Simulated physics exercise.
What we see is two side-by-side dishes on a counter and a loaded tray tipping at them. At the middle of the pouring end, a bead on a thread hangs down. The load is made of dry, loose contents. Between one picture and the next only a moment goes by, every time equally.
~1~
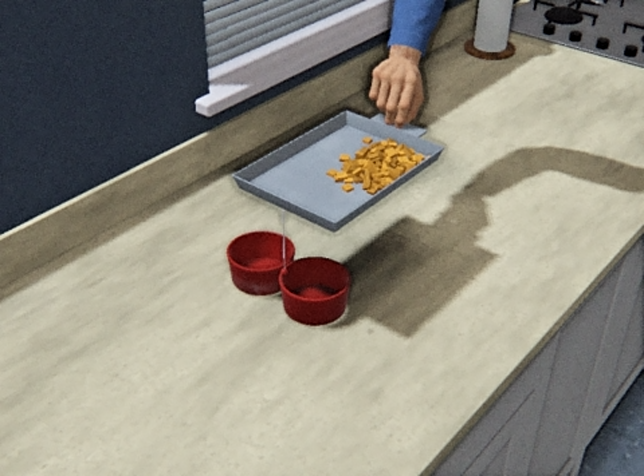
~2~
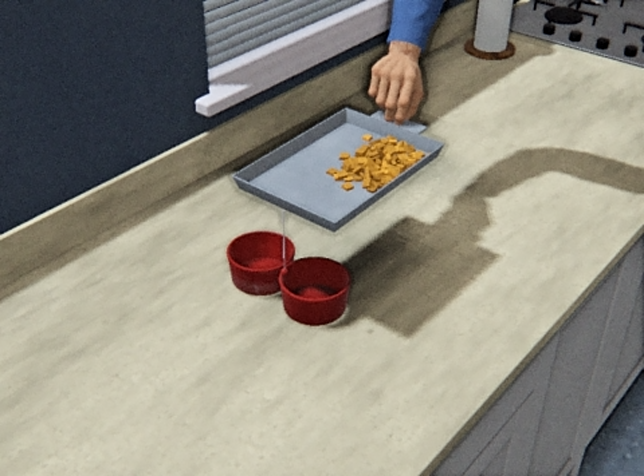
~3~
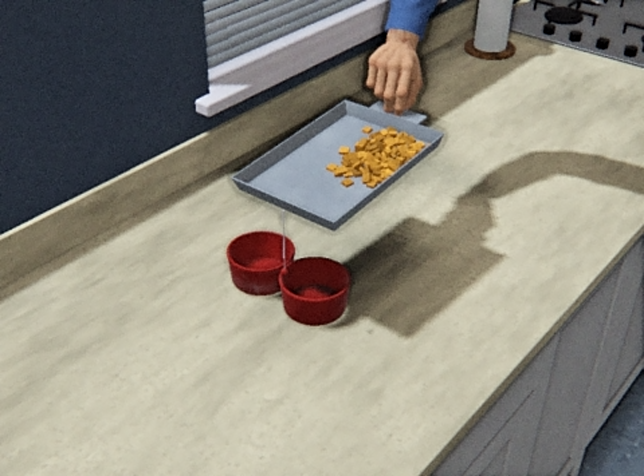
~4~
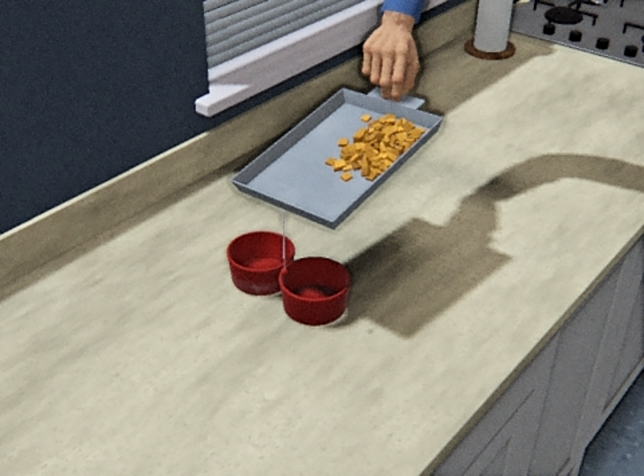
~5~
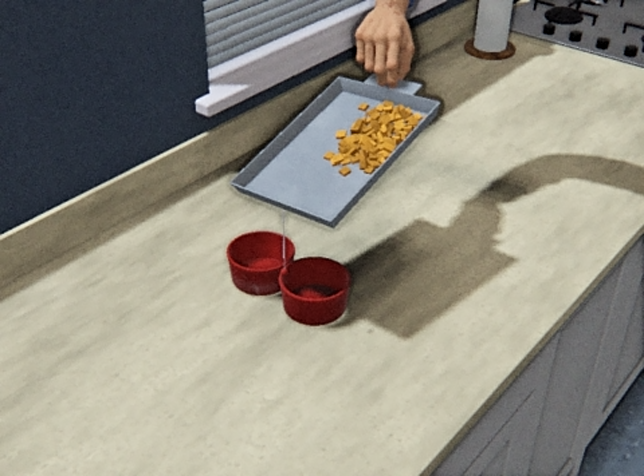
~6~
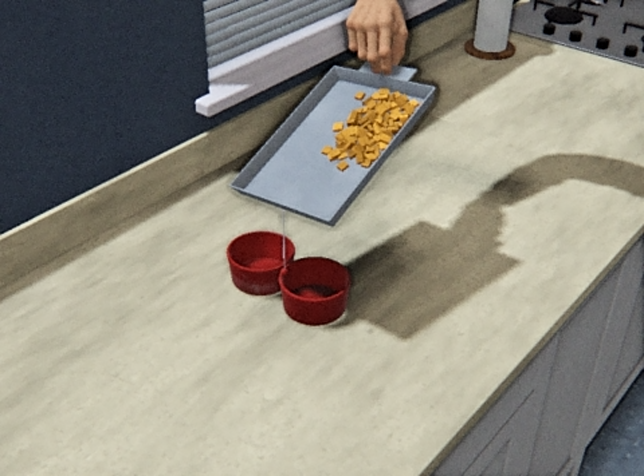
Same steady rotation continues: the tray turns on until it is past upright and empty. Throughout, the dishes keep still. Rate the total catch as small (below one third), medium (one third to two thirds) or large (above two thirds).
Small.
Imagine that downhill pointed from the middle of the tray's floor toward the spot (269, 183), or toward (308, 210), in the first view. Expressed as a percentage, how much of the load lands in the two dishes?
The first try gives close to 30 per cent, the second close to 0 per cent.
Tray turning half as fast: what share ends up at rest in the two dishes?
It would be some 10 in a hundred.
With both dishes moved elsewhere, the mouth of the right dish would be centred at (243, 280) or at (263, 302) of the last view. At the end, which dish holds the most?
With the first placement it's the one to the right, with the second it's the one to the left.
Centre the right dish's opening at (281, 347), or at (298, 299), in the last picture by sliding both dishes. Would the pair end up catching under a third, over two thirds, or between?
Initially less than a third, afterwards one to two thirds.
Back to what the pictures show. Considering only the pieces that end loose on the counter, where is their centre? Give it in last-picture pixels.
My estimate puts the centre near (211, 312).
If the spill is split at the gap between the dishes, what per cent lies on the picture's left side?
Left fraction: Around 100 per cent.
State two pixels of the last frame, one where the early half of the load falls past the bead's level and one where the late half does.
Earlier portion about (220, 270); later portion about (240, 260).
Soon, tray tipped steeply; most on the tray; about a quarter in the air.
A while on, tray tipped past a quarter turn; a small part on the tray; a stray few in the left dish; most outside both; a small part in the air.
Towards the end, tray tipped past a quarter turn; a small part in the left dish; nearly all outside both.
Finally, tray tipped past a quarter turn; none in the right dish; a small part in the left dish; nearly all outside both.
